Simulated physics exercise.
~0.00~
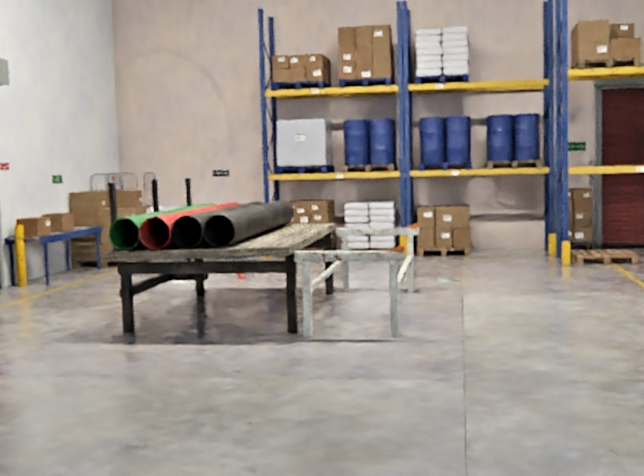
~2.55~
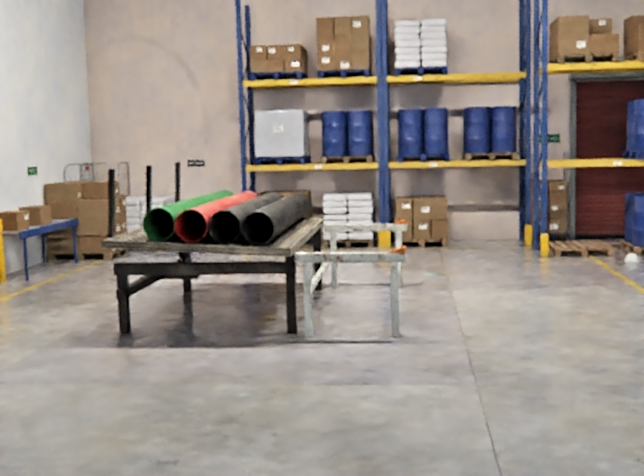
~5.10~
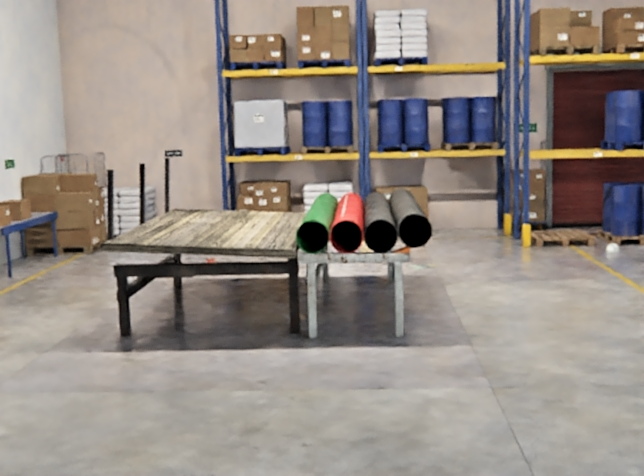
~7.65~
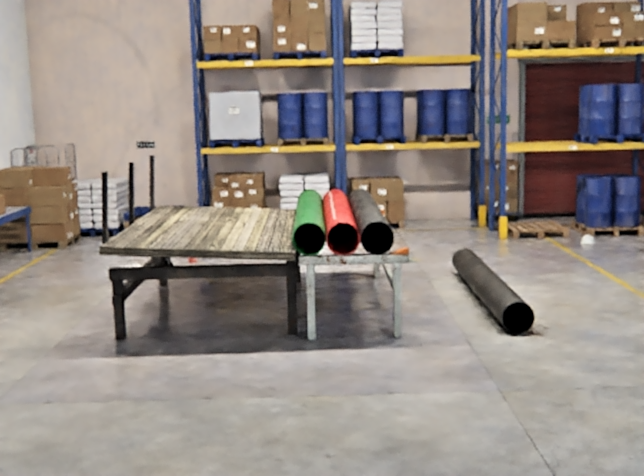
At first, four hollow pipes, one green, one red and two dark, lie side by side on a slatted wooden table in a warehouse, with a lower pale stand joined to its right. The far edge of the table's top rises, and the pipes roll right together. They pass onto the pale stand and bunch up there, the last dark one at its right end. That dark pipe then goes over the end and comes to lie on the concrete floor to the right. The green, red and remaining dark pipes stay side by side on the stand, beside the tilted, empty tabletop.
